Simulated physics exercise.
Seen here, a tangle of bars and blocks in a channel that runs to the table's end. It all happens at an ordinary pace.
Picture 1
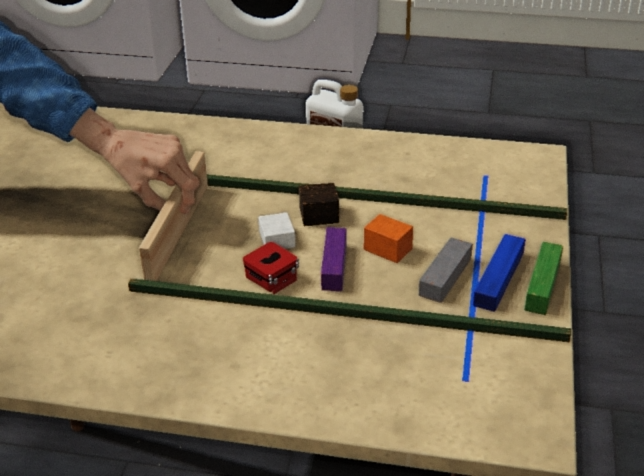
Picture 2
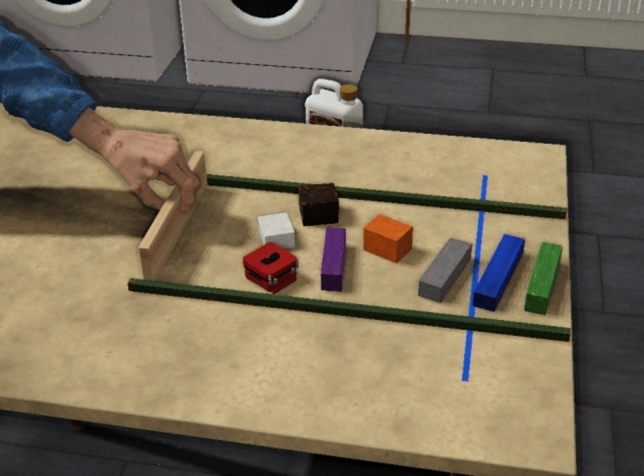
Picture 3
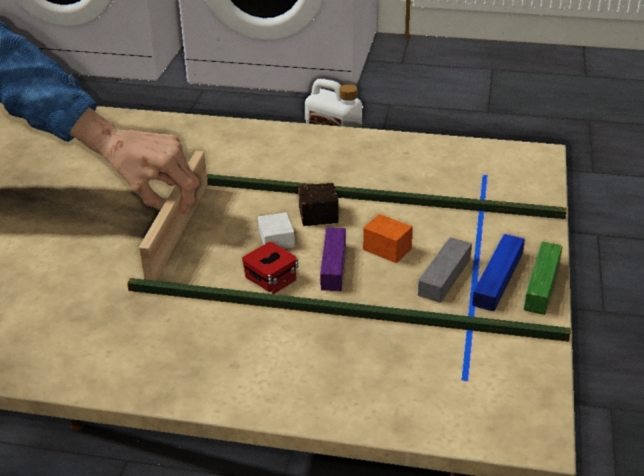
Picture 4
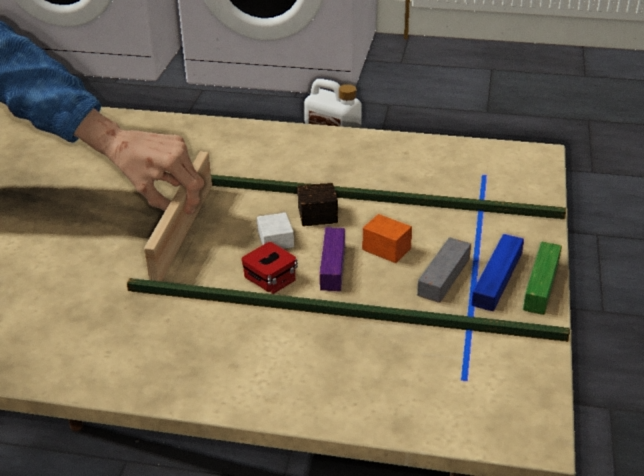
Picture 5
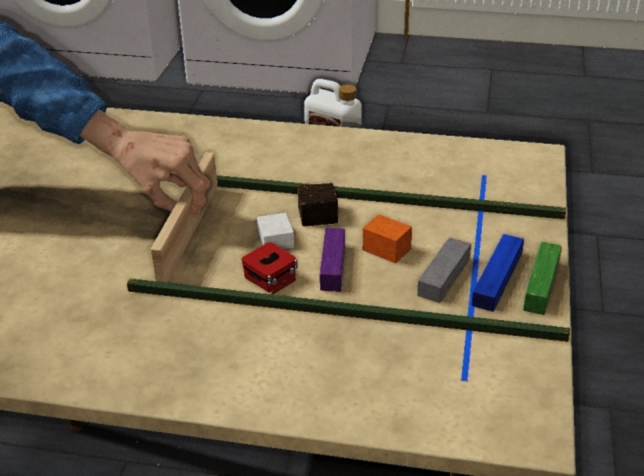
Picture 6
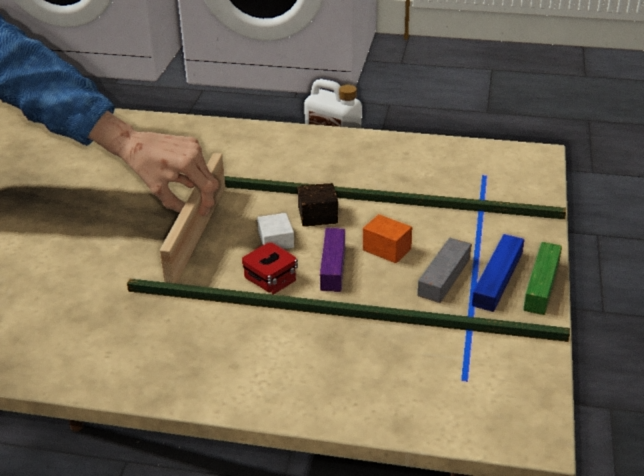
In a room with dark floor tiles and white front-loading machines, a pale tabletop is seen from above at an angle by a still camera. Between two dark green rails lie a white block, a red case-like block, black, purple, orange and grey pieces, then blue and green bars beyond a blue line. At left, a blue-sleeved hand holds an upright wooden board, nearly still at first, then slides it slightly right, touching nothing else.
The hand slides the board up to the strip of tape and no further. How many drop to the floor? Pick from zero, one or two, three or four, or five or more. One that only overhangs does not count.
Here the number that fall off is one or two.
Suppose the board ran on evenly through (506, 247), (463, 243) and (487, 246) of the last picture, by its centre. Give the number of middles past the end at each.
In that order 3, 1 and 2.
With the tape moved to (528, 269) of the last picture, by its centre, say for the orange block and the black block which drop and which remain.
The orange block comes down; the black block is kept.
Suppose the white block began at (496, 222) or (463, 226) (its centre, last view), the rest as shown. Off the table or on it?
The white block stays on; survives.
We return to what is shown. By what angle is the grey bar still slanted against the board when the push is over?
About 10°.
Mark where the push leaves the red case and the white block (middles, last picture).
First (494, 288), then (492, 257).
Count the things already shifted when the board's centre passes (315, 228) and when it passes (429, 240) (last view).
First 5, then 8.
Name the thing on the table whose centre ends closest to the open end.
The grey bar.
Early on, none off yet; green bar at rest near (543, 277); blue stick at rest near (499, 272); grey bar at rest near (445, 269).
A while later, none off yet; green bar at rest near (543, 277); blue stick at rest near (499, 272); grey bar at rest near (448, 270).
Further along, none off yet; green bar moving near (549, 278); blue stick travelled a little near (525, 276); grey bar travelled about its own width near (499, 275).
Finally, the number that fall off is one or two; lost, blue stick and green bar.
